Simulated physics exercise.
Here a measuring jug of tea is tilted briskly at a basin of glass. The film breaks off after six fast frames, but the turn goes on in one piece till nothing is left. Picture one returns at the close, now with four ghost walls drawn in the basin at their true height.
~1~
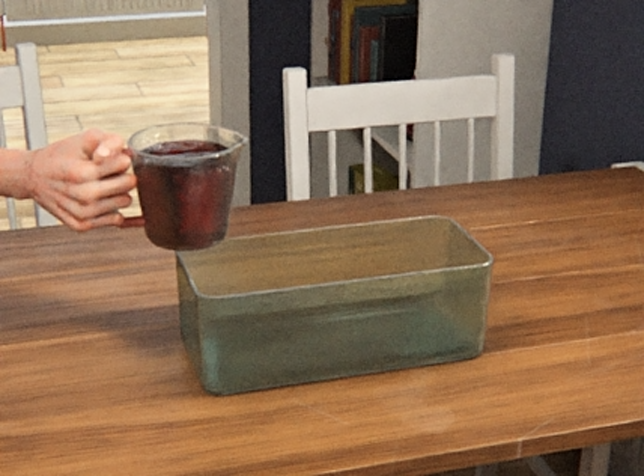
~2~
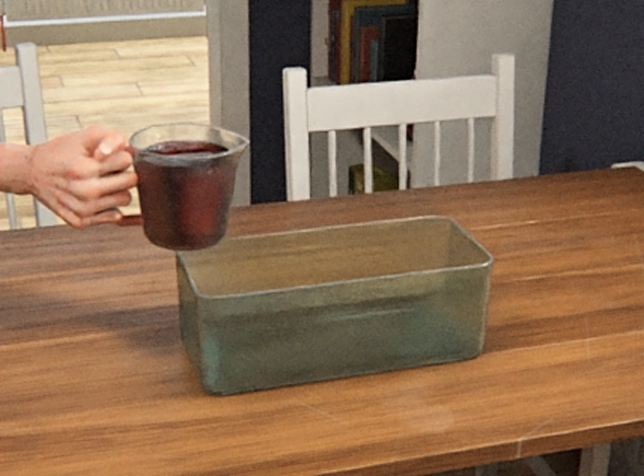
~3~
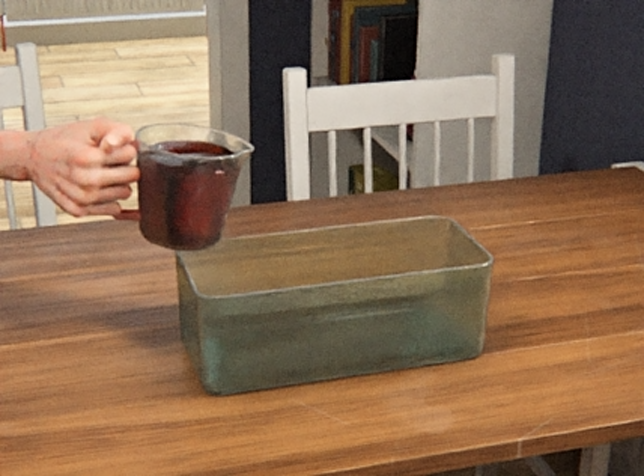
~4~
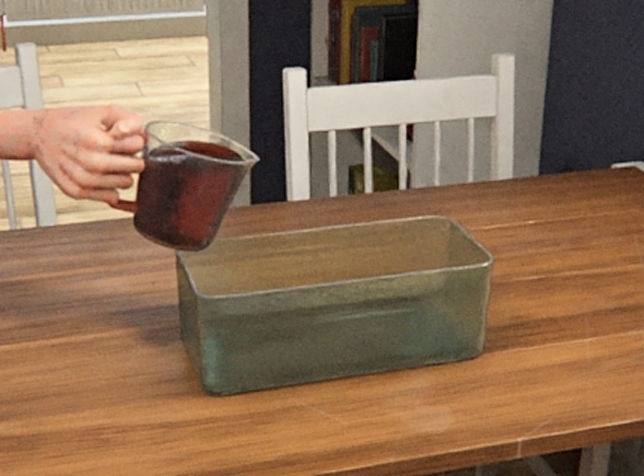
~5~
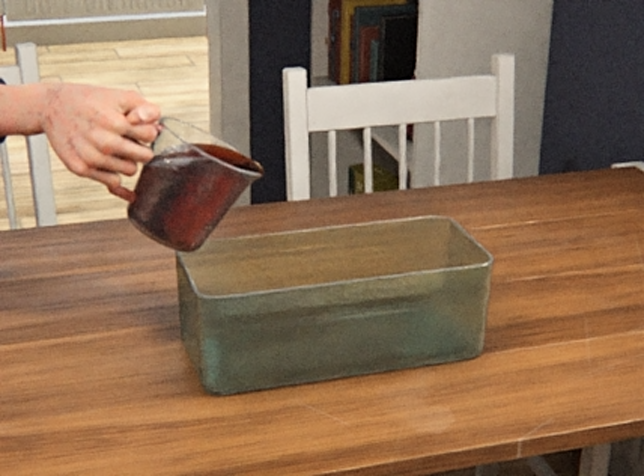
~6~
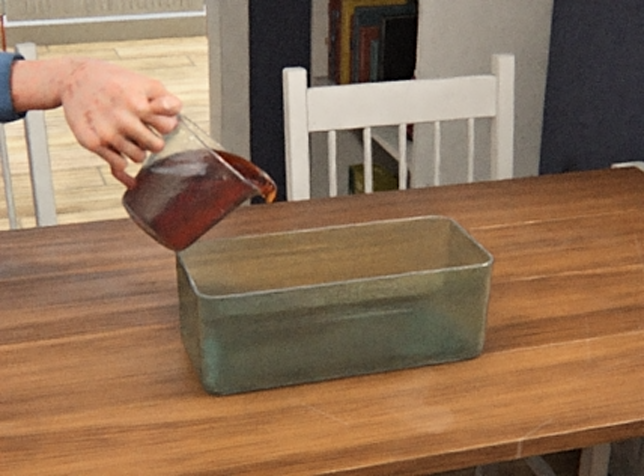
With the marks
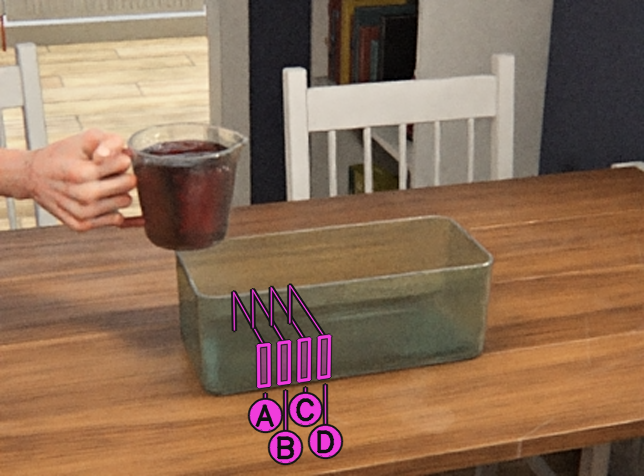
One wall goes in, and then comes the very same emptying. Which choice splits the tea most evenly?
Choose C.
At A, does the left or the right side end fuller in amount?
More ends on the right.
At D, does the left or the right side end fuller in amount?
More ends on the left.
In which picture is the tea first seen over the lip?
In picture 5.
On the marked copy, A at (265, 393); B at (285, 390); C at (305, 387); D at (325, 385).
For place A, about 2 % ends left of the wall and 98 % right of it.
For place B, about 15 % ends left of the wall and 85 % right of it.
For place C, about 48 % ends left of the wall and 52 % right of it.
For place D, about 77 % ends left of the wall and 22 % right of it.
